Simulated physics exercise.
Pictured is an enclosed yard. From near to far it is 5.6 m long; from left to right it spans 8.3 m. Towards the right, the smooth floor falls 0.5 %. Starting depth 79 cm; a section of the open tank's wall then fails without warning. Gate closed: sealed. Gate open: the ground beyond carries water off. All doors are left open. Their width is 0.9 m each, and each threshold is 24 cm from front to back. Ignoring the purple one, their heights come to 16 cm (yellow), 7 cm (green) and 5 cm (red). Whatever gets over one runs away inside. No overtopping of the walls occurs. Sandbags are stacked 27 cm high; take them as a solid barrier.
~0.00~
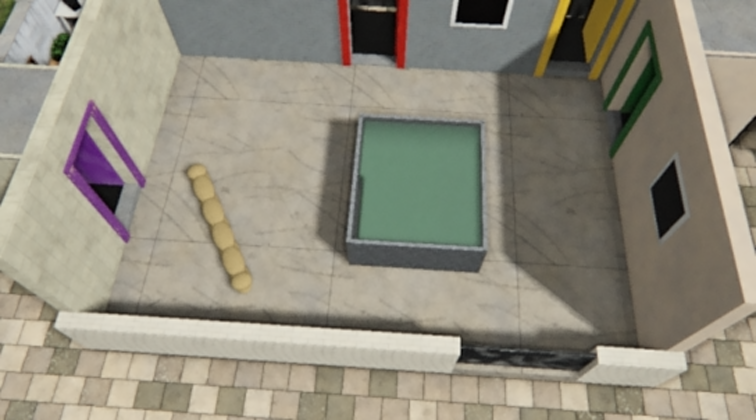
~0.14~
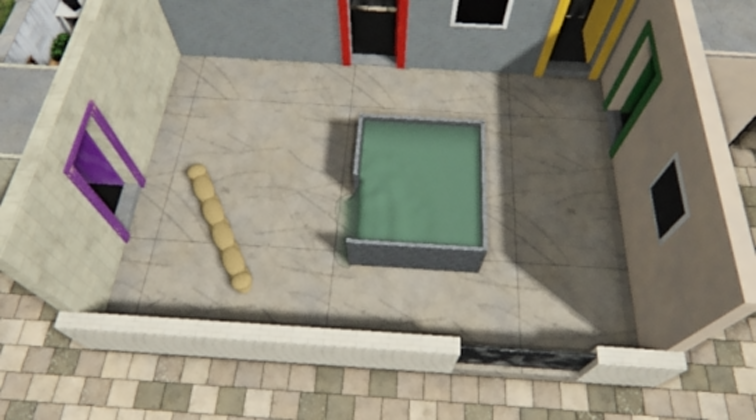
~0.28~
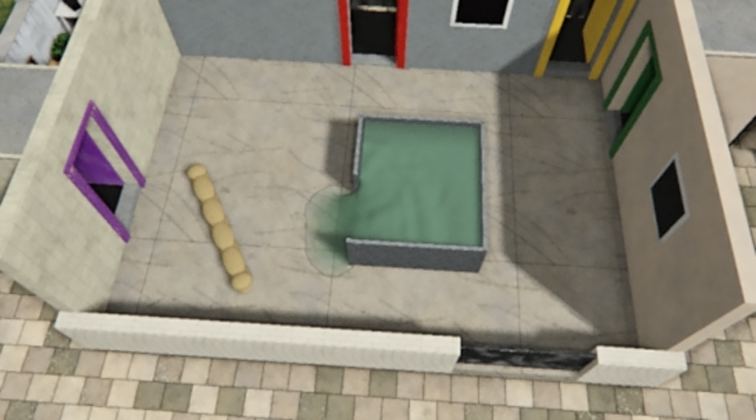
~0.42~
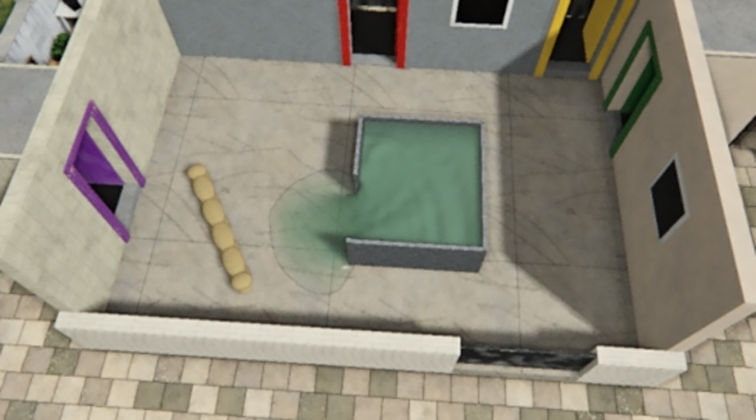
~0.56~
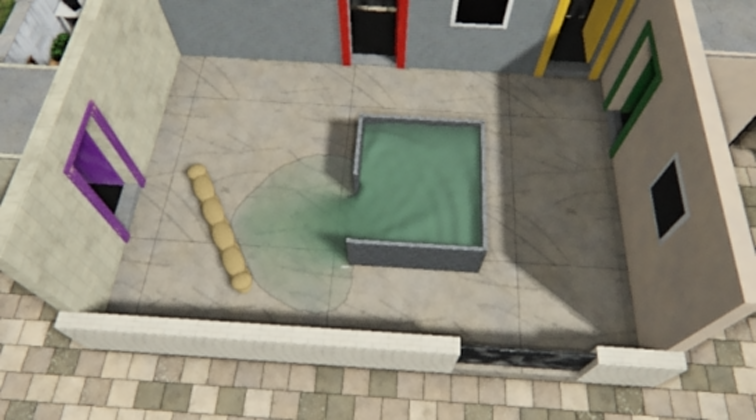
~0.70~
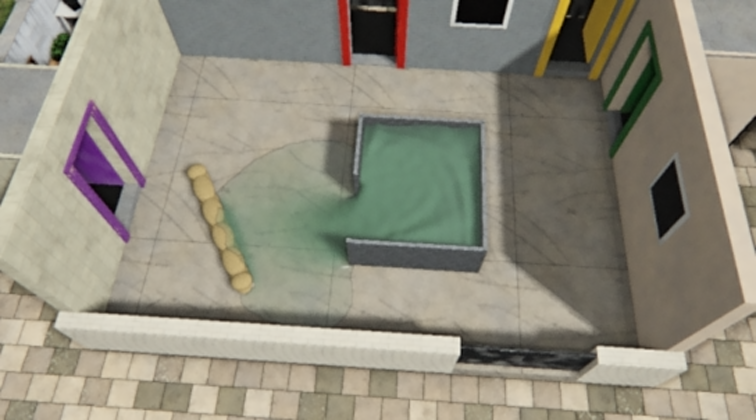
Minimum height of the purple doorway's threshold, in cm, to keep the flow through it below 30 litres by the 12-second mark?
Roughly 10 cm.
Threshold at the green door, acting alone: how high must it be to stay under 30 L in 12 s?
The green one would have to be about 11.5 cm high.
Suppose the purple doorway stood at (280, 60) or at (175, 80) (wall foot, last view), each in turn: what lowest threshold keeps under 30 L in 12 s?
You'd want roughly 15 cm there first, then roughly 19 cm.
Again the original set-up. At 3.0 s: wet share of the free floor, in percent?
Approximately 40 % of it.
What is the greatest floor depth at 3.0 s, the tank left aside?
About 35 cm at most.
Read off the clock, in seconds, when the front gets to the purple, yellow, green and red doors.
The purple door at 1.6 s, the yellow door at 5.5 s, the green door at 6.5 s, the red door at 3.6 s.
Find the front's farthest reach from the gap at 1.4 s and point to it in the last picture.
Somewhere near the pixel (157, 137).
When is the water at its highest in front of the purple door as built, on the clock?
Around 6.0 seconds.
After 1.4 s water covers 25 % of the floor, deepest (45 cm) near (253, 262); it has not reached the purple door.
After 3.0 s water covers 40 % of the floor, deepest (35 cm) near (184, 77); 11 cm at the purple door, 0 litres in over its 16 cm threshold.
After 12.0 s water covers 95 % of the floor, deepest (15 cm) near (546, 359); 9 cm at the purple door, 0 litres in over its 16 cm threshold.
At the purple door as built, the water arrived by 1.7 s and peaked near 14 cm at 5.8 s.
Run again over the same 12 s with other heights there, 57 litres in over 8.5 cm, 13 litres over 11.5 cm. The limit of 30 litres is kept from about 10 cm up.
